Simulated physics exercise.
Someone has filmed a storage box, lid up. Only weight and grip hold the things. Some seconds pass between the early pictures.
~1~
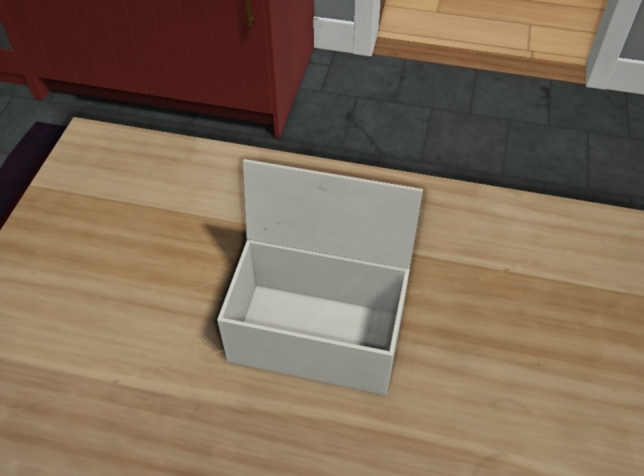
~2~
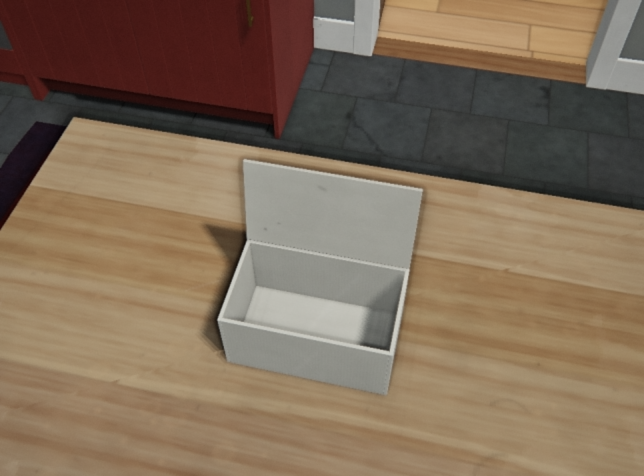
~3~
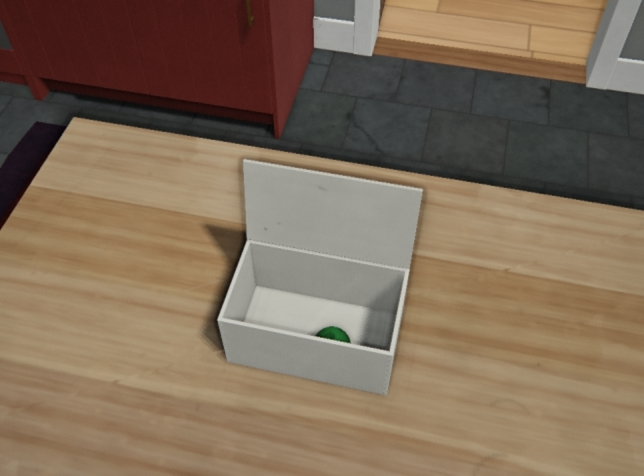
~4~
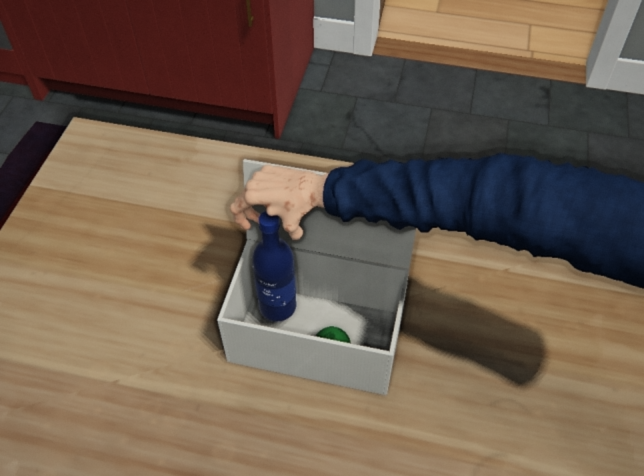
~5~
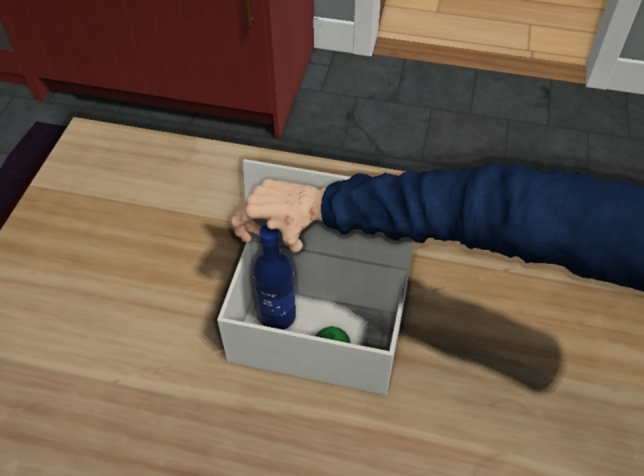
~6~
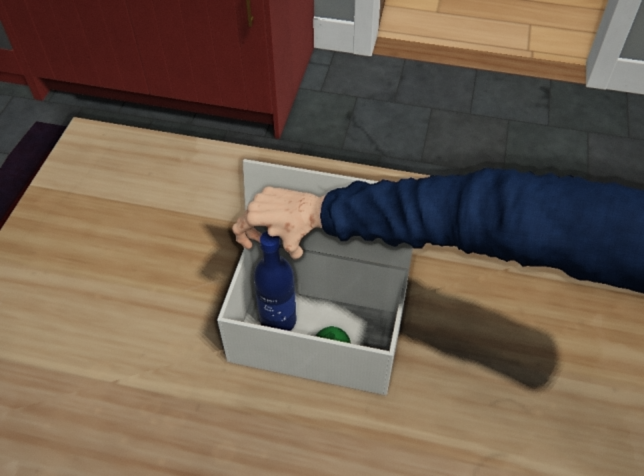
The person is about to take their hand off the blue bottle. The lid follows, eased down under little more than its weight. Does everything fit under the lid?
Here the lid stays ajar.
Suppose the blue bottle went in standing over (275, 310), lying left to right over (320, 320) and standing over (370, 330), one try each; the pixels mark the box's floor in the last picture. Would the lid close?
In the first case it is held up; in the second case it sits on the rim; in the third case it stays ajar.
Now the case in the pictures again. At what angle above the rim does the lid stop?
About 30°.
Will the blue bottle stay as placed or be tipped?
The blue bottle ends up tilted.
Then, 1.30 s on from there, lid 78° above the rim.
Then, 1.90 s on from there, lid 48° above the rim; blue bottle turned 12° from how it was put near (270, 295).
In the end, lid 30° above the rim; moved from the start, blue bottle; green ball unmoved. At the end, from the last picture's camera, blue bottle near (266, 307).
